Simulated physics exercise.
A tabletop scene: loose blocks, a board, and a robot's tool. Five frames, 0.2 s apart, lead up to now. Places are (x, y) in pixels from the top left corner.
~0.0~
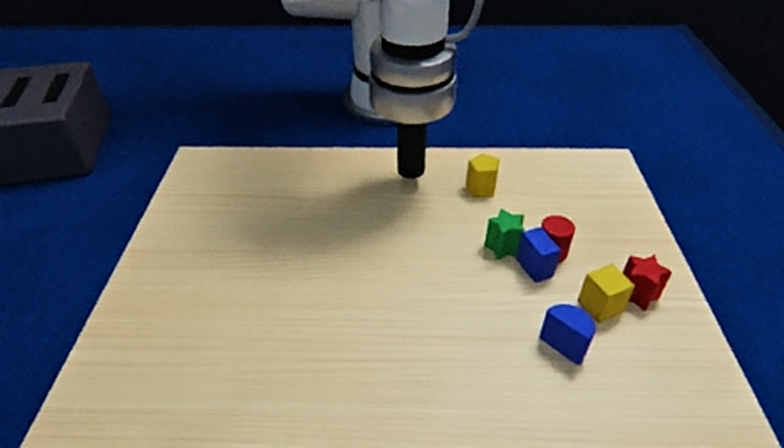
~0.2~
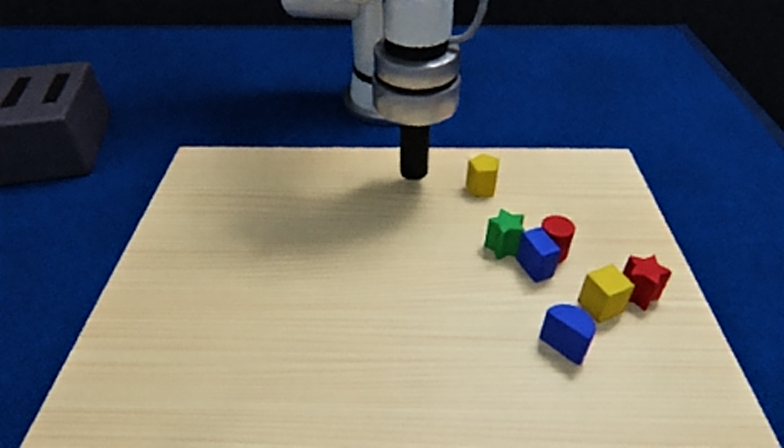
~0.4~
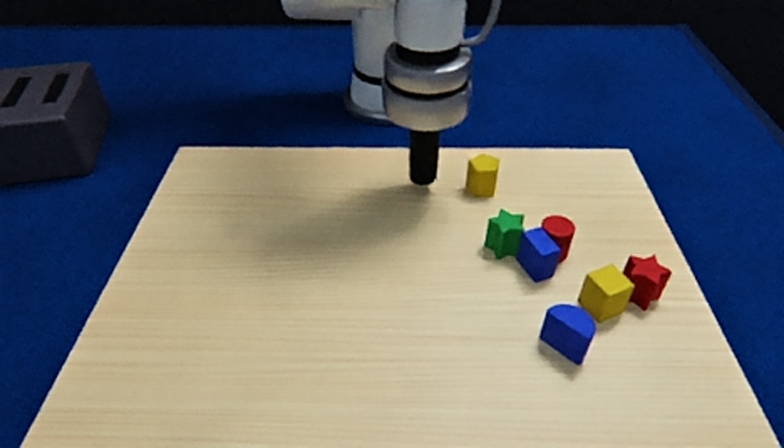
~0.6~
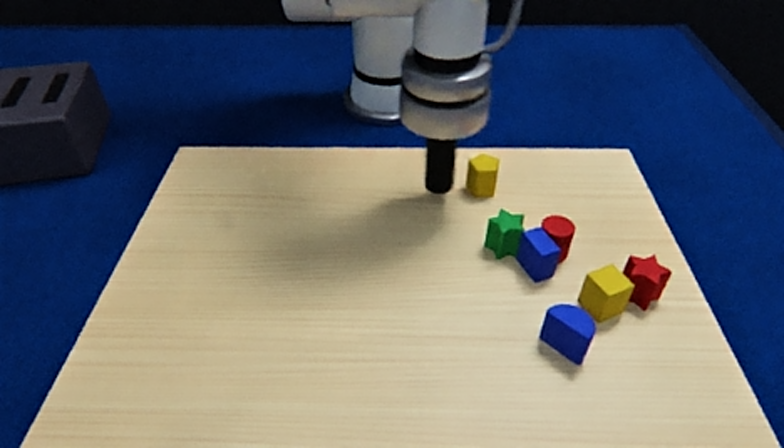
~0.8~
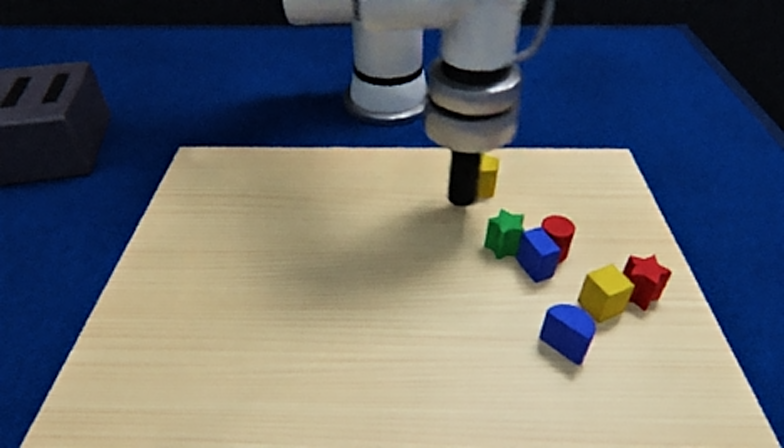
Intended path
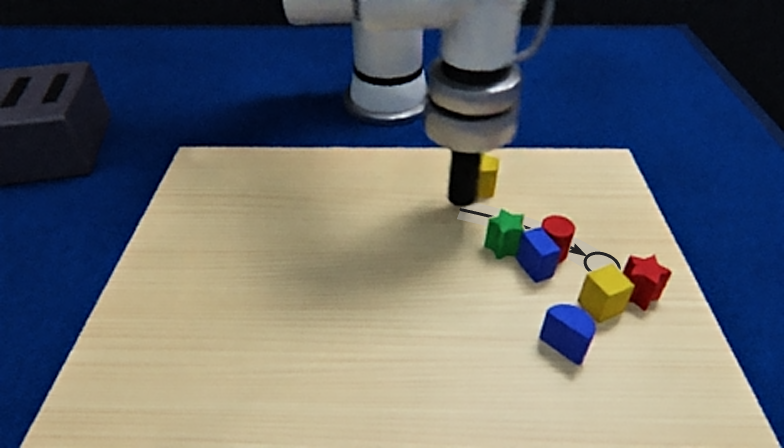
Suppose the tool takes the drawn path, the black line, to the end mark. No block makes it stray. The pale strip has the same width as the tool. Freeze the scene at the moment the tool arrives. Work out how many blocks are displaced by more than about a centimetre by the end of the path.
My count: 1.
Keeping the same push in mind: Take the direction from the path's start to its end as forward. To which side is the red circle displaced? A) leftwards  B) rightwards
Letter B.
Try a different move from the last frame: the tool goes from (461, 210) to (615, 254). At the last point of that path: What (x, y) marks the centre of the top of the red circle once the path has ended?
At pixel (581, 238).
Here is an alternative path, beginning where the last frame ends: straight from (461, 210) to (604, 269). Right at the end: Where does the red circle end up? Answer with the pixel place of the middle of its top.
It will likely be found at (636, 266).
The drawn path runs from (461, 210) by way of (508, 221) and (555, 240) to (602, 265).
The first path, step by step. One third of the way, tool at (511, 209); nothing pushed yet.
Two thirds of the way, tool at (559, 227); red circle at (572, 235).
At the end, tool at (607, 253); green star-shaped block not moved; red circle at (589, 252).
